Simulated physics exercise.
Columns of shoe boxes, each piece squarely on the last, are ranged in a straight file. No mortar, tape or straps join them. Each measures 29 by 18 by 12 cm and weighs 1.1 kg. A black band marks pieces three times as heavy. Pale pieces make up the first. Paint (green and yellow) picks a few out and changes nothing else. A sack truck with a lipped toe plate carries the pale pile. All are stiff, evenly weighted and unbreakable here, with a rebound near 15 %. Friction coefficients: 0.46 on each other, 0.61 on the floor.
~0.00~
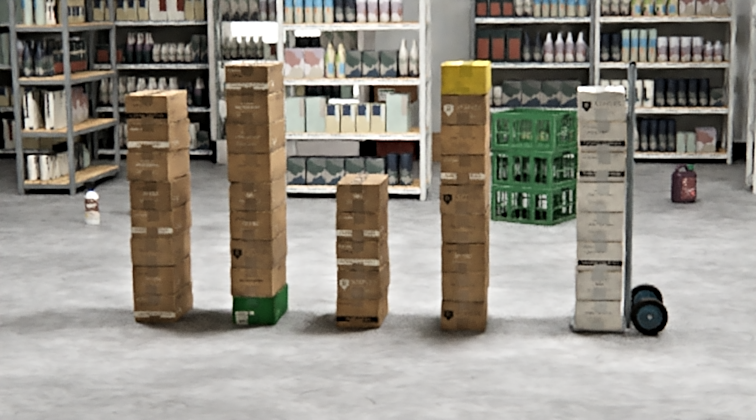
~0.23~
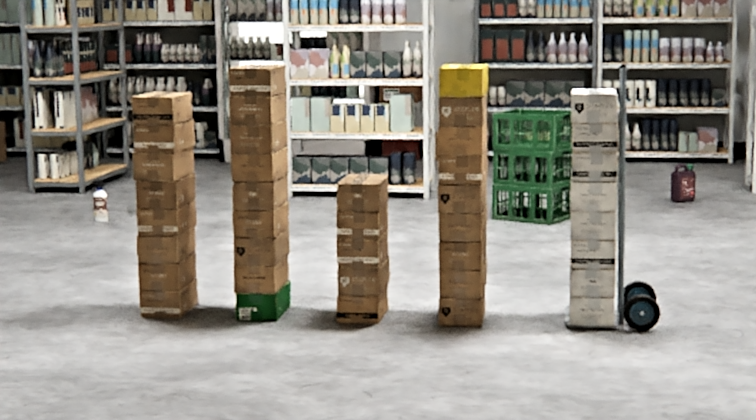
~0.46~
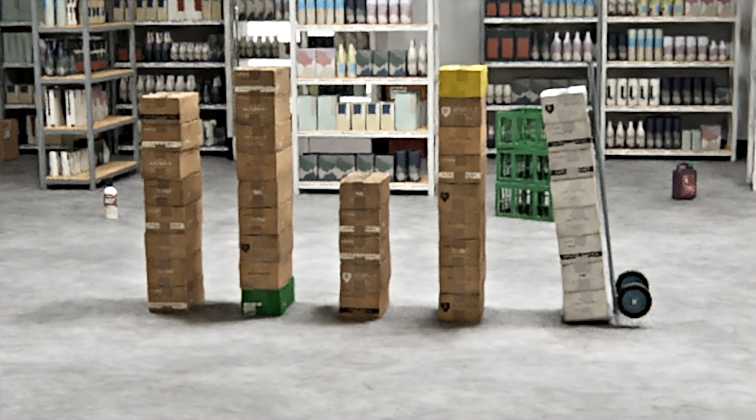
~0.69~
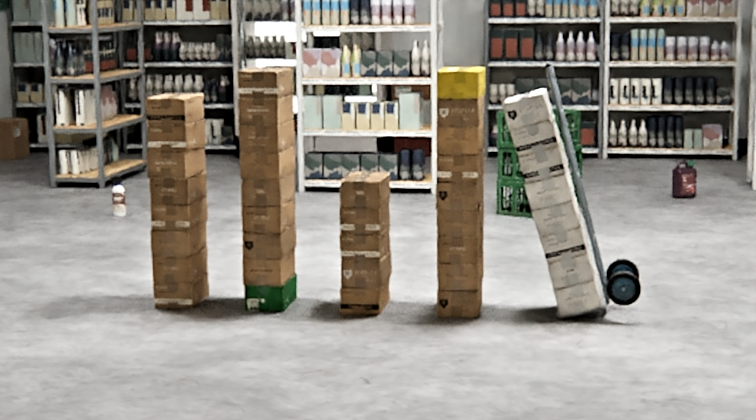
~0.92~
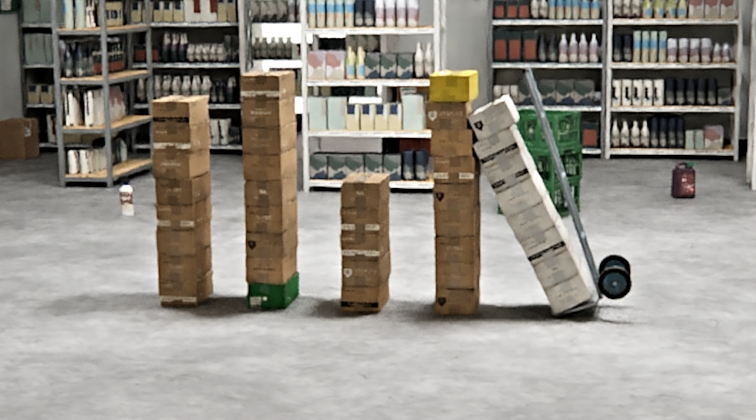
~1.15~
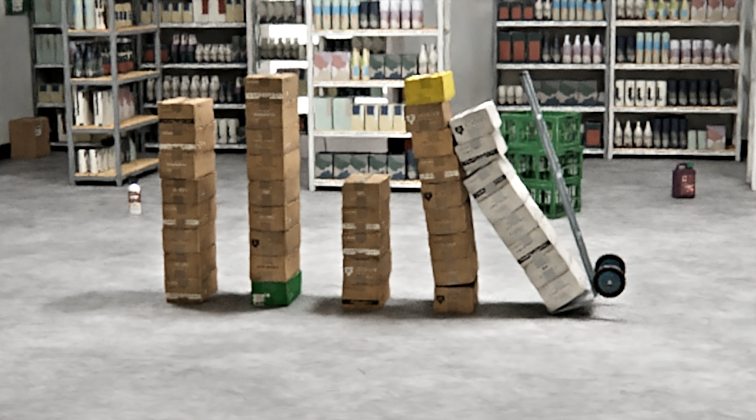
At the start, five columns of boxes stand upright in a row, the white one at the right on a hand truck. The truck tilts leftward, leaning the white stack over until its top meets the neighbouring yellow-topped column. That column then bends to the left, its yellow box shifting with it.
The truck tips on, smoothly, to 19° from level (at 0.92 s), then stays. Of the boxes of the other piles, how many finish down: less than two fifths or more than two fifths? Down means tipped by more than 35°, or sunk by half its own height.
It comes to more than two fifths.
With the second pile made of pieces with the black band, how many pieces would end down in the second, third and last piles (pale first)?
In that case second 0, third 0, last 0.
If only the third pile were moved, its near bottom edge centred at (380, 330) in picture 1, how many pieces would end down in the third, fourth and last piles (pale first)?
In that case third 5, fourth 9, last 8.
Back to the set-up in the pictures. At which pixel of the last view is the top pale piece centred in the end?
At about (361, 220).
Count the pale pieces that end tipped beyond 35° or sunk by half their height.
8 pale pieces.
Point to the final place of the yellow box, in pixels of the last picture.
Around (164, 234).
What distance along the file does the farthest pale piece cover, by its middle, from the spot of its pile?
Roughly 100 cm along.
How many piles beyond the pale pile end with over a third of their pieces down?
4 in all.
Around 1.60 s, 8 of the pale pile down; 3 of the 31 other boxes down; yellow box tipped 48°, 15 cm lower.
Around 2.18 s, 8 of the pale pile down; 14 of the 31 other boxes down; yellow box tipped 49°, 24 cm lower; green box tipped 22°.
Around 2.76 s, 8 of the pale pile down; 30 of the 31 other boxes down; green box tipped 46°; yellow box tipped 42°, 65 cm lower.
Finally (3.8 s), 8 of the pale pile down; 30 of the 31 other boxes down; green box tipped 47°; yellow box tipped 45°, 72 cm lower. That is 97 per cent. Seen by the last camera, middles, green box near (262, 277), yellow box near (164, 234).
